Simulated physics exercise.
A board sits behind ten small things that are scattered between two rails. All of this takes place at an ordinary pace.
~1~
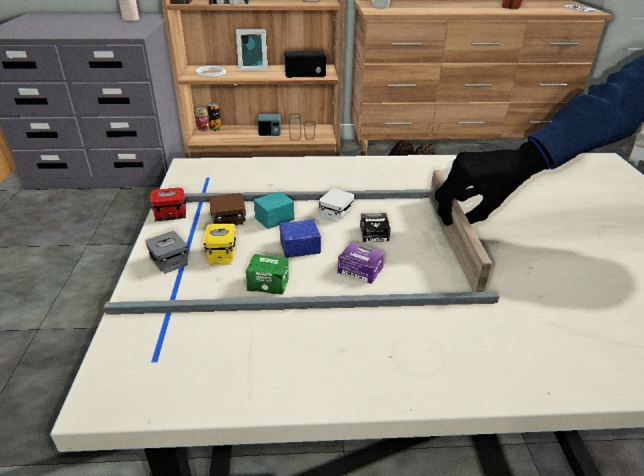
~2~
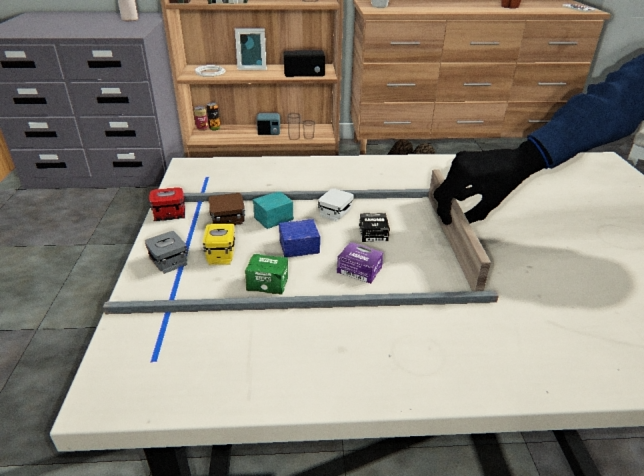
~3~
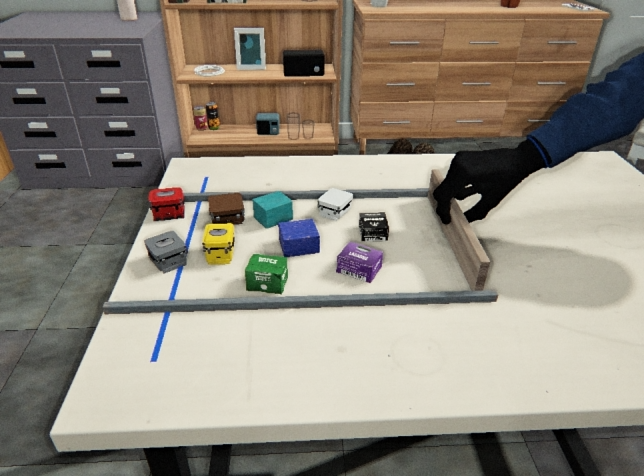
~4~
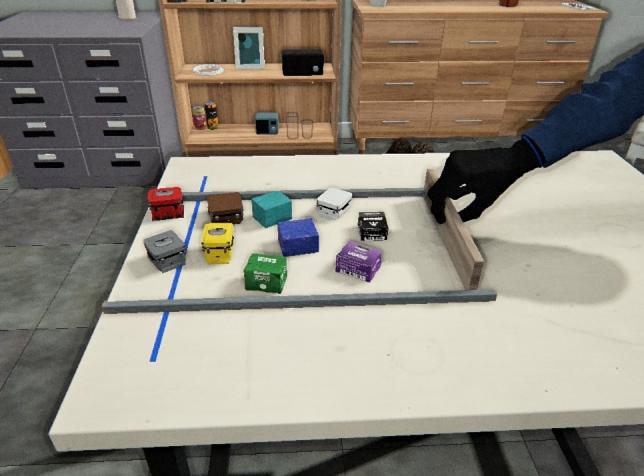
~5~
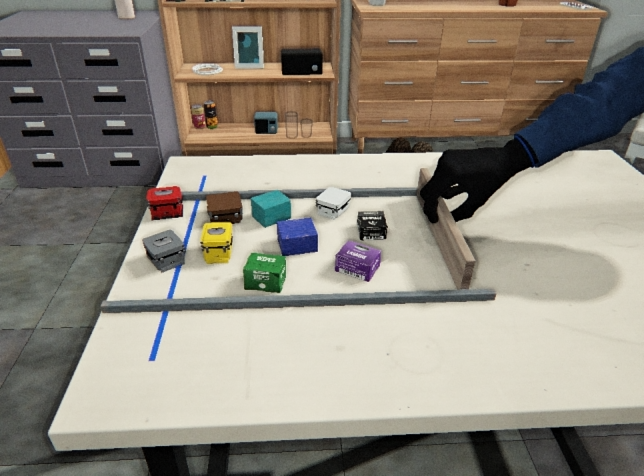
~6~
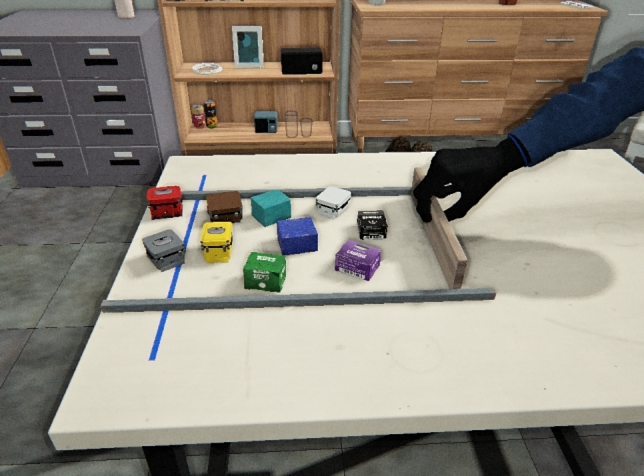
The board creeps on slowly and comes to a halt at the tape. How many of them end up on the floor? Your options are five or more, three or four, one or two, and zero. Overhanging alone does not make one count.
My pick is three or four.
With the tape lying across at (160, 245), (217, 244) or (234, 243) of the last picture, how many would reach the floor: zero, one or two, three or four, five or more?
First at least five, then one to two, then one to two.
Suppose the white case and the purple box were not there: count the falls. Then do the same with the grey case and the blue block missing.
I'd say 2 the first time and 2 the second time.
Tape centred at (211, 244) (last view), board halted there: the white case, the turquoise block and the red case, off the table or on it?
Going in order, the white case keeps its spot, then the turquoise block keeps its spot, then the red case goes off the edge.
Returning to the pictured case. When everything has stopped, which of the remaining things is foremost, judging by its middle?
It's the green box that is foremost.
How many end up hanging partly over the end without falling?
The count is 3.
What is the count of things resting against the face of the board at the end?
The count is 4.
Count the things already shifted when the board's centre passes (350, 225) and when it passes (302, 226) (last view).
So far 3, and 7 at the second.
Soon after, none off yet; red case at rest near (166, 202); grey case at rest near (165, 250); brown case at rest near (225, 208).
Then, none off yet; red case at rest near (166, 202); grey case at rest near (165, 250); brown case moved a little near (210, 208).
Further on, none off yet; red case tipped well over near (121, 229); grey case moved about its own width near (137, 248); brown case moved well along near (154, 207).
At rest, the number that fall off is three or four; fallen, brown case, grey case and red case.
